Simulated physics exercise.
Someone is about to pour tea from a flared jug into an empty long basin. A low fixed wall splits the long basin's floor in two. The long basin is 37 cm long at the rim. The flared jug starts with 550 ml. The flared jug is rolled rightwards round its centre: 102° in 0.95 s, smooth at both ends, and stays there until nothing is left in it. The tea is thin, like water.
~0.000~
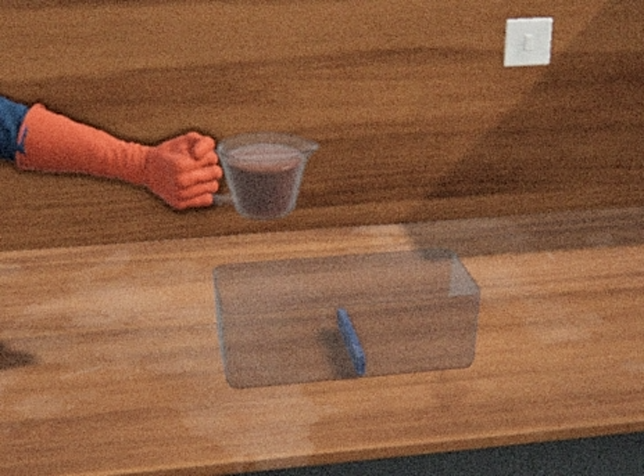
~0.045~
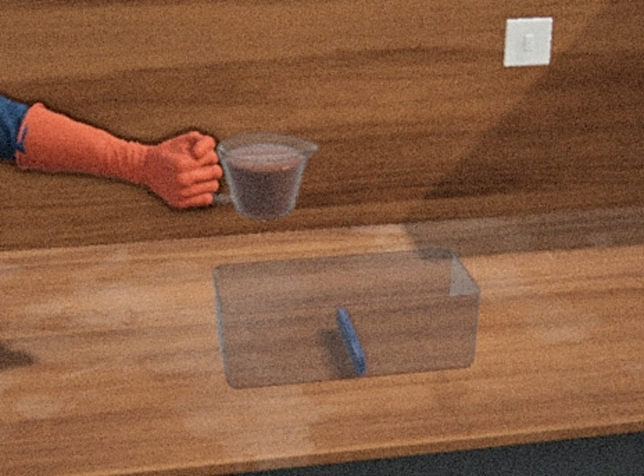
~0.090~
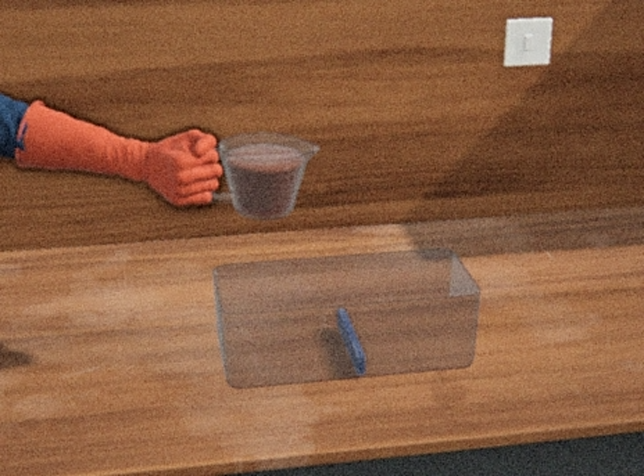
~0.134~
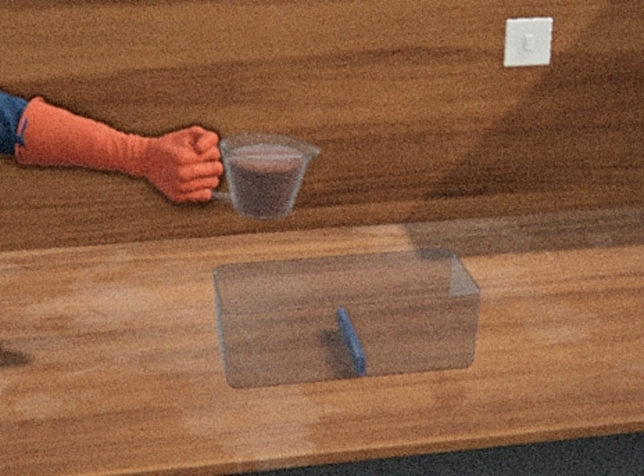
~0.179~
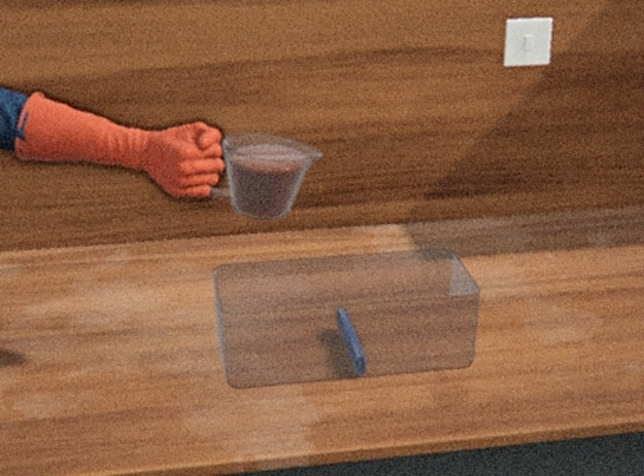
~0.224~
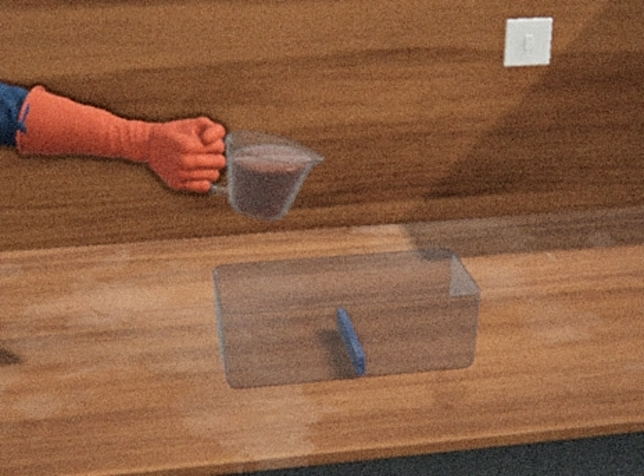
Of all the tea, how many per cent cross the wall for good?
About 71 per cent.
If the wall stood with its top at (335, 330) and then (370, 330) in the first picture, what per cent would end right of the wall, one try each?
First 85, then 30 per cent.
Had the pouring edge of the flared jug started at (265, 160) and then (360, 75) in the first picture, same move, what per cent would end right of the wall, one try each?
First 10, then 85 per cent.
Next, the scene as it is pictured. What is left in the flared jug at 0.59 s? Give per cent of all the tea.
Near 58 in a hundred.
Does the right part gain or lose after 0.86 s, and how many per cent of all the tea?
It goes up by about 6.
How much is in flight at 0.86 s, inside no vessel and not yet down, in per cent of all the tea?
Near 14 in a hundred.
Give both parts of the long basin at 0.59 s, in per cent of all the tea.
Near 1 on the left, 12 on the right.
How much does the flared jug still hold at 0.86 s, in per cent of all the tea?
Some 7 per cent.
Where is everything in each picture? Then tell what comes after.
Tilt 0°; pouring edge (319, 145); surface from (223, 158) to (304, 153); the long basin's rim runs from (217, 291) to (466, 271); the wall's top is at (351, 333), in the first picture.
Tilt 1°; pouring edge (319, 145); surface from (223, 158) to (305, 153), in the second picture.
Tilt 2°; pouring edge (320, 147); surface from (224, 157) to (305, 154), in the third picture.
Tilt 5°; pouring edge (321, 149); surface from (225, 157) to (306, 154), in the fourth picture.
Tilt 9°; pouring edge (323, 153); surface from (227, 157) to (309, 155), in the fifth picture.
Tilt 13°; pouring edge (324, 157); surface from (229, 157) to (313, 156), in the sixth picture.
After 0.59 s the tilt is 70° and 58 per cent is still to pour, 1 is left of the wall and 12 right of it.
After 0.86 s the tilt is 100° and 7 per cent is still to pour, 14 is left of the wall and 64 right of it.
After 1.14 s the tilt is 102° and 0 per cent is still to pour, 28 is left of the wall and 71 right of it.
After 1.45 s the tilt is 102° and 0 per cent is still to pour, 28 is left of the wall and 71 right of it.
In the end 28 per cent lies left of the wall, 71 right of it and 1 outside.
